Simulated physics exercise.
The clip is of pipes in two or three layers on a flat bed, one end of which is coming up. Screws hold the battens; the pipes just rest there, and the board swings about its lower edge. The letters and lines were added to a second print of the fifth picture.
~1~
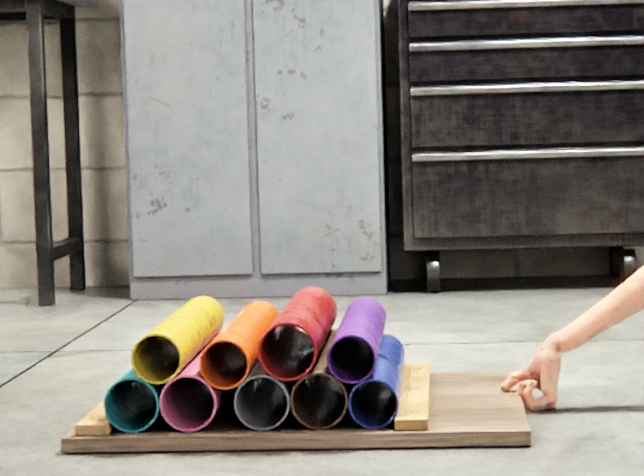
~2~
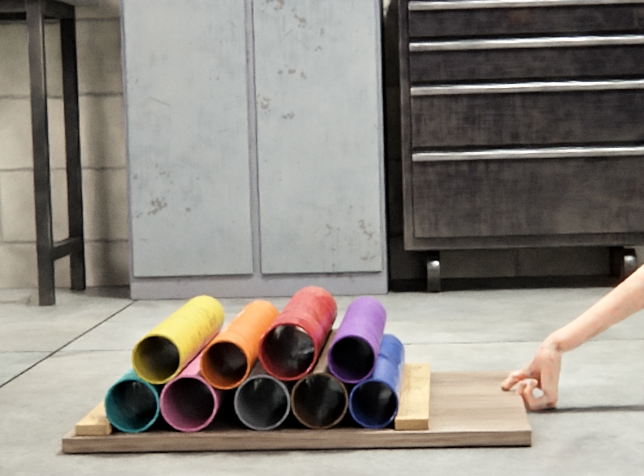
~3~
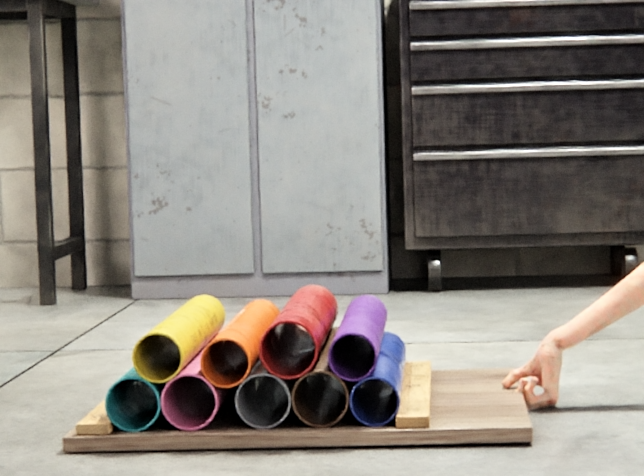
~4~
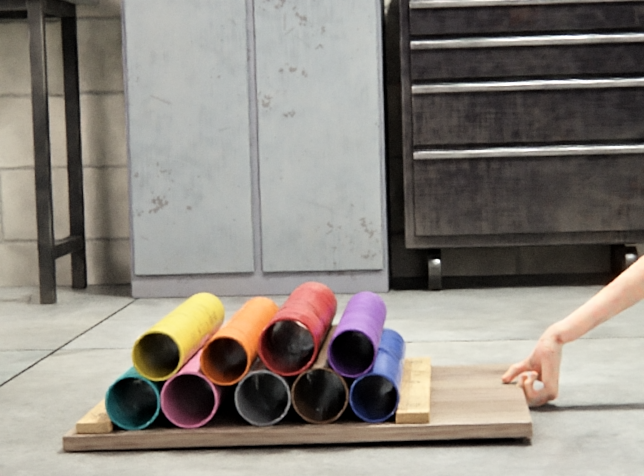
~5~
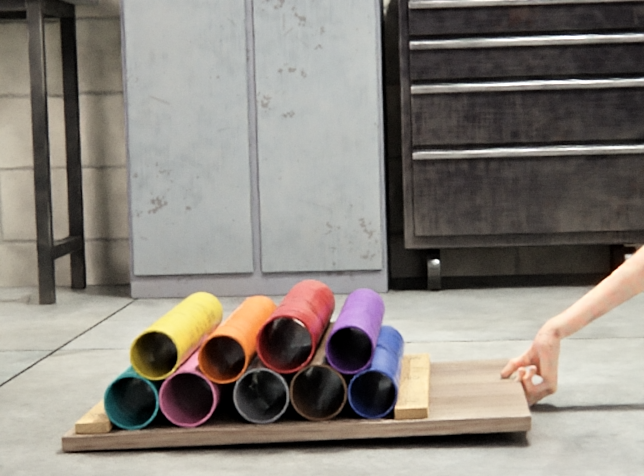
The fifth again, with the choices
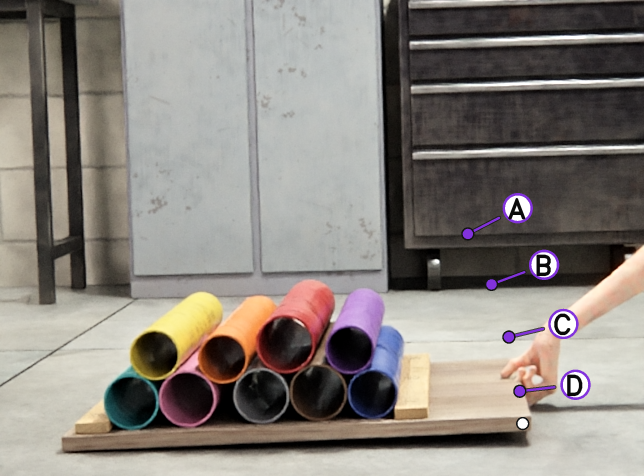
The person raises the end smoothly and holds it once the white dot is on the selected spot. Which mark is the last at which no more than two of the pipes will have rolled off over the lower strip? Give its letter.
No higher than A.
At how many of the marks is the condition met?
Four of them.
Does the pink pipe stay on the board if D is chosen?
Yes.
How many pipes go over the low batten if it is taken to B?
At B the number is none.
On the marked copy, A at (468, 234); B at (491, 285); C at (509, 337); D at (520, 391); the white dot at (523, 424).
Taking A. A third of the way, board at 16°.
Two thirds of the way, board at 26°.
When it is over, board at 26°, none over the low batten.
As for the rest, B none over the low batten; C none over the low batten; D none over the low batten.
